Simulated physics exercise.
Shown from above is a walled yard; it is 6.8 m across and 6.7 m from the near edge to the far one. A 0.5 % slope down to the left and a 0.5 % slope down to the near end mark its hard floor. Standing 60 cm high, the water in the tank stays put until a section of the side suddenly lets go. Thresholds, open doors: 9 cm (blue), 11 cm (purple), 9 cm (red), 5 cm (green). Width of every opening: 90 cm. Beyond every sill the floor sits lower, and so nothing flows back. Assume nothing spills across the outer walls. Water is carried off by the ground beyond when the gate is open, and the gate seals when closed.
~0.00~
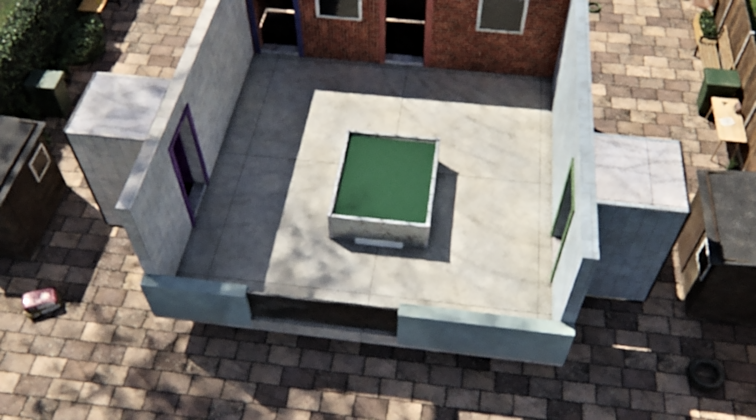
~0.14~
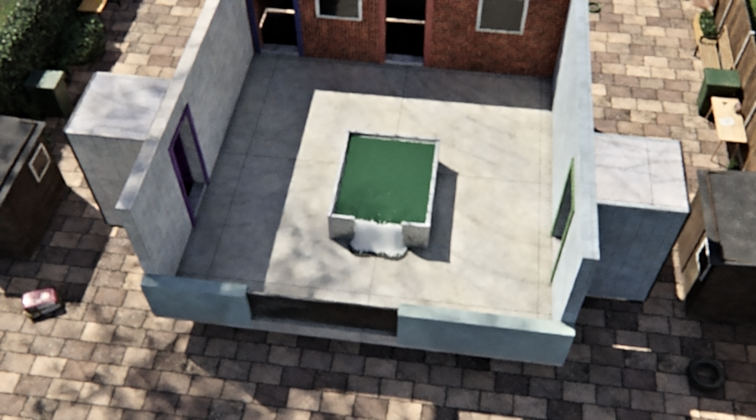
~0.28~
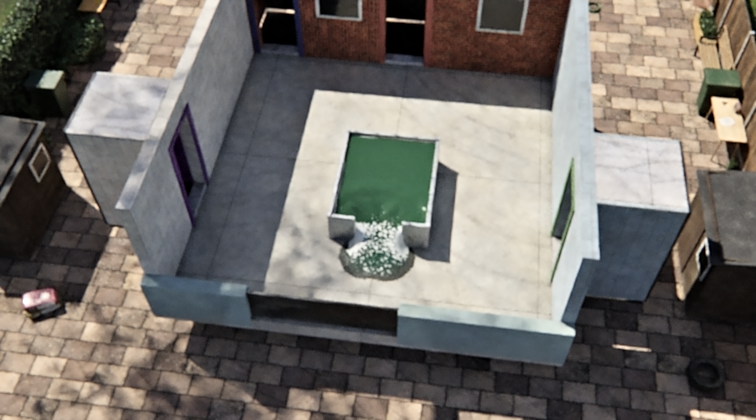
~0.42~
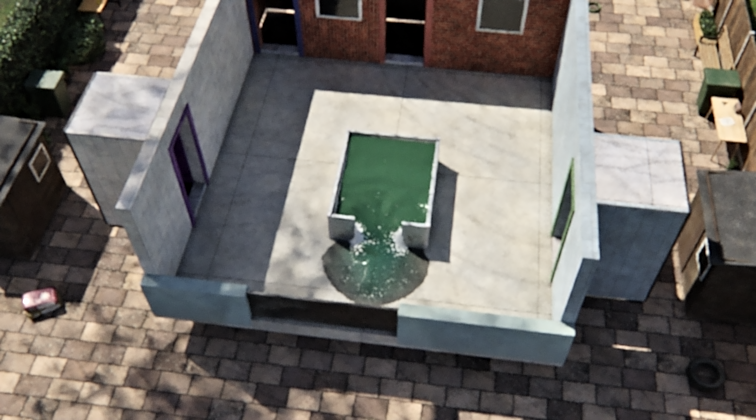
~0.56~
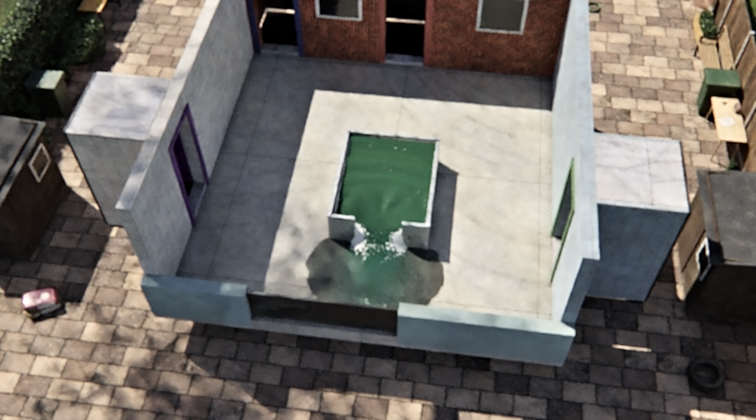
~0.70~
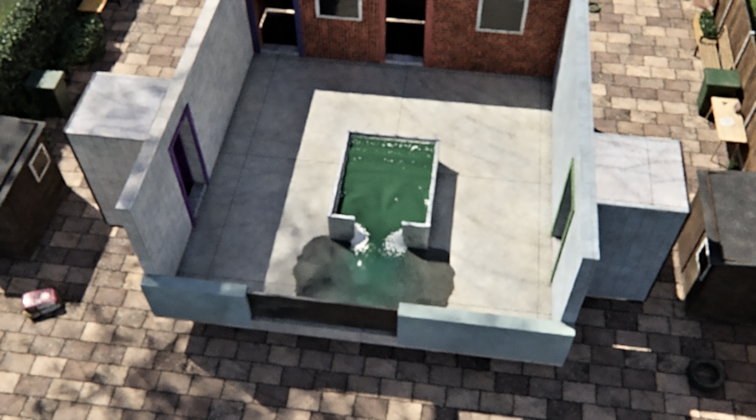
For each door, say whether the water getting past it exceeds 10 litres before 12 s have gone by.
By that time: The blue door stays at or below 10 litres; the purple door stays at or below 10 litres; the red door stays at or below 10 litres; the green door exceeds 10 litres.
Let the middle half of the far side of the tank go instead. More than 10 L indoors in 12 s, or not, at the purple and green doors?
So purple ends up short of it and green ends up short of it.
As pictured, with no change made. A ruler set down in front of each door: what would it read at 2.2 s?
In cm: Blue 0, purple 0, red 0, green 0.
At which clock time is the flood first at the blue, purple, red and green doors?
Times: Blue 5.5 seconds, purple 2.6 seconds, red 7.5 seconds, green 2.4 seconds.
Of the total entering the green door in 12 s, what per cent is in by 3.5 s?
Some 15 per cent by then.
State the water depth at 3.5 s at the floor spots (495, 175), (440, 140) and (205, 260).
Depths in turn: Roughly 0, 0 and 14 centimetres.
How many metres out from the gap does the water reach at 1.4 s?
Distance: Approx. 3.0 m.
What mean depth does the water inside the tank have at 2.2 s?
The mean depth is around 35 cm.
After 1.4 s water covers 15 % of the floor and is deepest (36 cm) near (379, 246); blue door not reached, purple door not reached, red door not reached, green door not reached.
After 2.2 s water covers 20 % of the floor and is deepest (32 cm) near (366, 321); blue door not reached, purple door not reached, red door not reached, green door not reached.
After 3.5 s water covers 35 % of the floor and is deepest (23 cm) near (178, 299); blue door not reached, purple door 10 cm at the sill, 0 L in, red door not reached, green door 10 cm at the sill, 4 L in.
After 7.0 s water covers 85 % of the floor and is deepest (13 cm) near (168, 298); blue door 8 cm at the sill, 0 L in, purple door 7 cm at the sill, 0 L in, red door not reached, green door 6 cm at the sill, 25 L in.
After 12.0 s water covers 100 % of the floor and is deepest (10 cm) near (368, 152); blue door 6 cm at the sill, 0 L in, purple door 5 cm at the sill, 0 L in, red door 6 cm at the sill, 0 L in, green door 4 cm at the sill, 28 L in.
